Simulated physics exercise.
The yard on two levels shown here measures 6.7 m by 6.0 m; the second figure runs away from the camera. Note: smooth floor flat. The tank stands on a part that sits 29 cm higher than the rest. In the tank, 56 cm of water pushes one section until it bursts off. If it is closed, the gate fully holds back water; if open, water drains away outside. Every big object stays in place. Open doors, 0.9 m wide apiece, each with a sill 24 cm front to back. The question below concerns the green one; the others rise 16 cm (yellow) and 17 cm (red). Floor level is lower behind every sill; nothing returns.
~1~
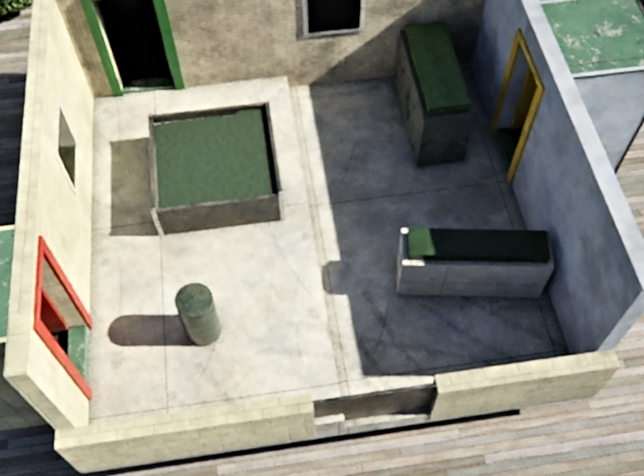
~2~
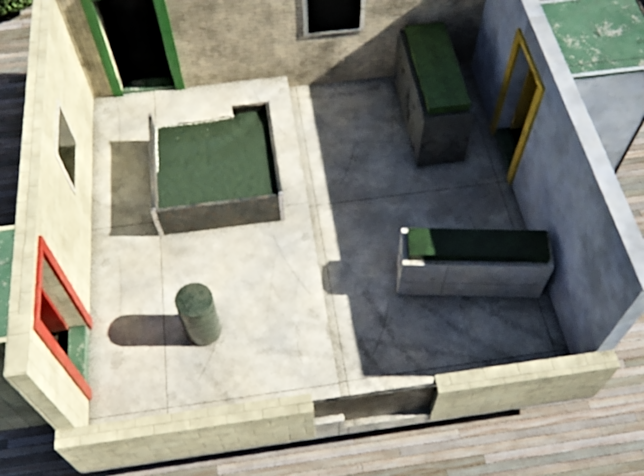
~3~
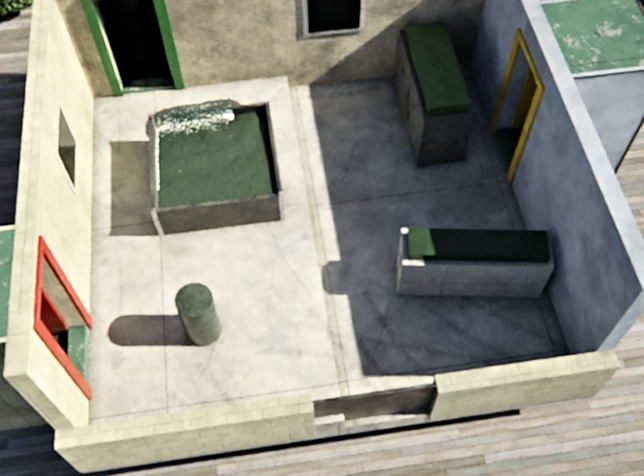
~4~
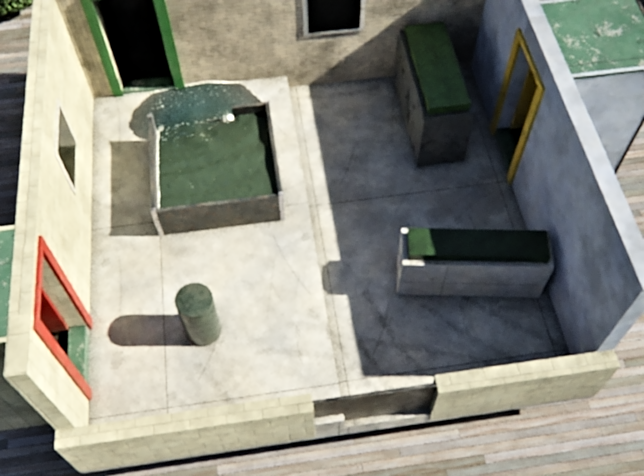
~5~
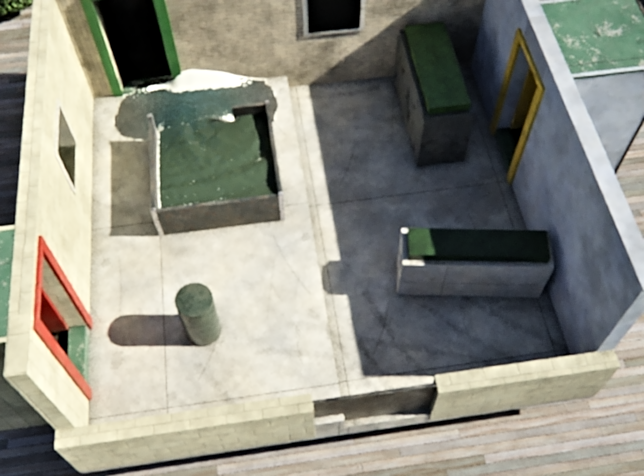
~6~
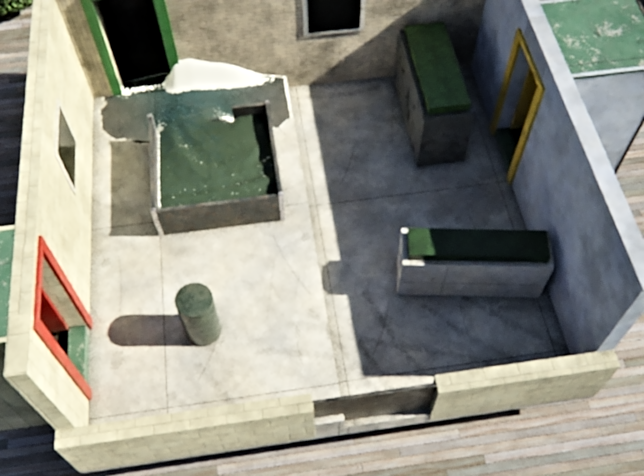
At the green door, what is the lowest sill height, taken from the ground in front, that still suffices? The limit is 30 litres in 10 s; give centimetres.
Roughly 27 cm above the ground.
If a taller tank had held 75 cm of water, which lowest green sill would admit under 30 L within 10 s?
About 39 cm.
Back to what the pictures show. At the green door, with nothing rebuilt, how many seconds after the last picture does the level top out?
It peaks around 0.6 s.
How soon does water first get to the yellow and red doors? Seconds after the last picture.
Yellow: 3.4 s; red: 2.6 s.
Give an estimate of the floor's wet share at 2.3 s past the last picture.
Close to 35 per cent is wet.
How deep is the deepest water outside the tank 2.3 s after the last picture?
Up to some 27 centimetres, I'd say.
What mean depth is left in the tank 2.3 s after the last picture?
Mean depth: Approx. 20 cm.
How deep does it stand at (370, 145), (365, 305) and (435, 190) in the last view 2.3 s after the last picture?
Respectively 2 cm, 0 cm and 2 cm.
Then, 0.7 s after the last picture water covers 10 % of the floor, deepest (42 cm) near (94, 100); 28 cm at the green door, 88 litres in over its 7 cm sill.
Then, 2.3 s after the last picture water covers 35 % of the floor, deepest (27 cm) near (94, 100); 20 cm at the green door, 264 litres in over its 7 cm sill.
Then, 9.3 s after the last picture water covers 90 % of the floor, deepest (9 cm) near (576, 376); 6 cm at the green door, 370 litres in over its 7 cm sill.
At the green door as built, the water peaked near 28 cm, 0.7 s after the last picture.
With a sill of 24 cm, 54 litres would have come in within the 10 s; with 32.5 cm, 10 litres. So under 30 litres takes about 27 cm.
